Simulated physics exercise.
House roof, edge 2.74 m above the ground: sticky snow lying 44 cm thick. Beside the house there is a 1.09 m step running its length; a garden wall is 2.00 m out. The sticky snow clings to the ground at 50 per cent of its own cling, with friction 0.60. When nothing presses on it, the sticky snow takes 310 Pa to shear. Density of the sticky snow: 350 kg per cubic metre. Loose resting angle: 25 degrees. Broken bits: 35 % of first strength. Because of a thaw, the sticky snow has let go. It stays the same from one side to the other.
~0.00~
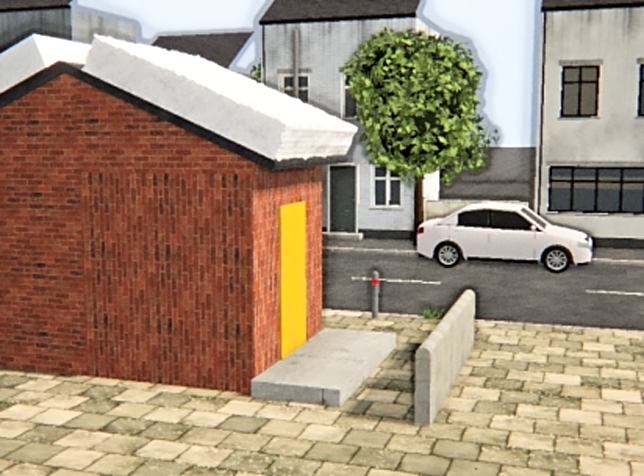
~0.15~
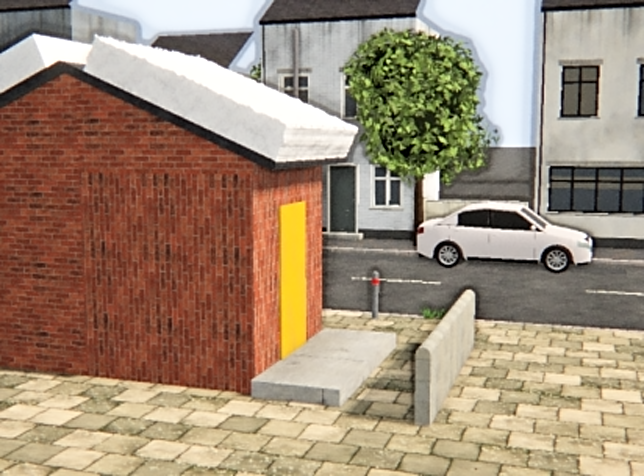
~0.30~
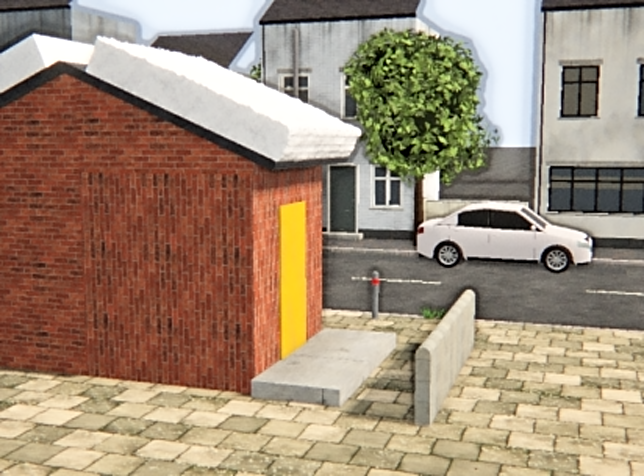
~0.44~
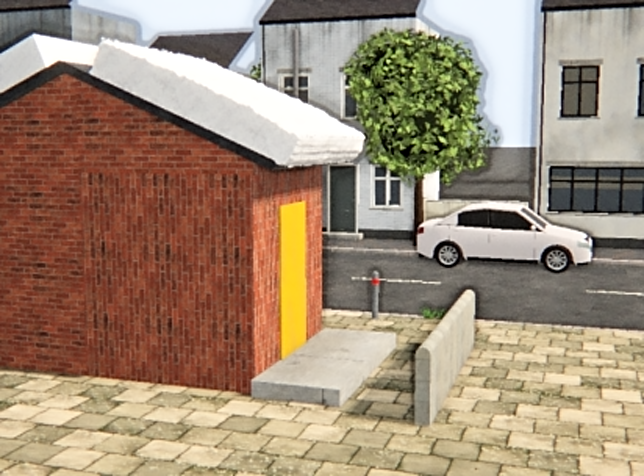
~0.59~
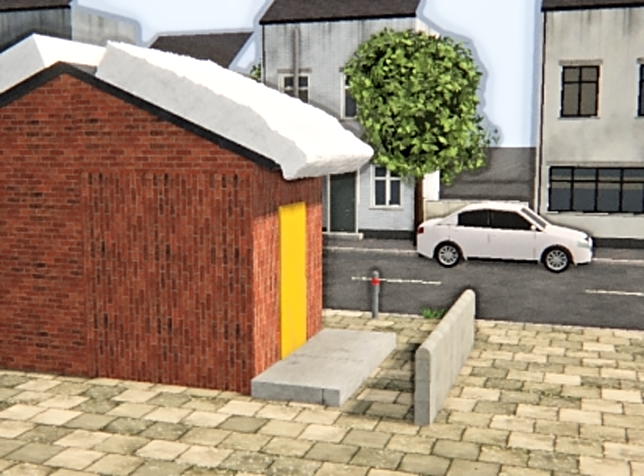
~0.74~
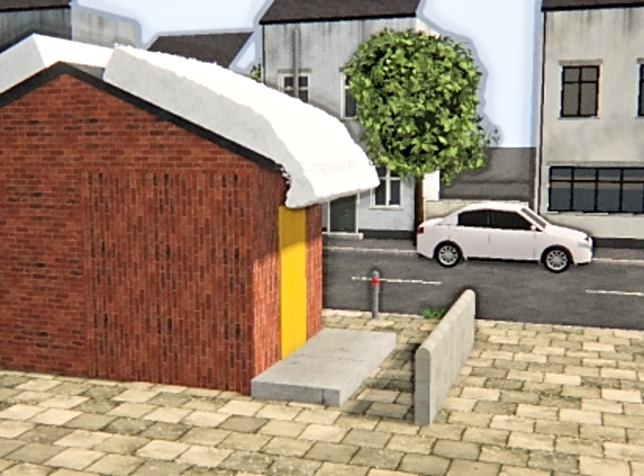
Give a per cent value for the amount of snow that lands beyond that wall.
Roughly 5 percent.
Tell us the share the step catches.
I'd estimate close to 30 %.
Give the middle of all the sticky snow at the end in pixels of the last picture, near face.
Around (362, 375).
After 1.15 s, 83 % is still on the roof and 0 % is past the low wall.
After 1.63 s, 60 % is still on the roof and 0 % is past the low wall.
After 2.12 s, 27 % is still on the roof and 0 % is past the low wall.
After 2.60 s, none is still on the roof and 0 % is past the low wall.
After 3.70 s, none is still on the roof and 5 % is past the low wall.
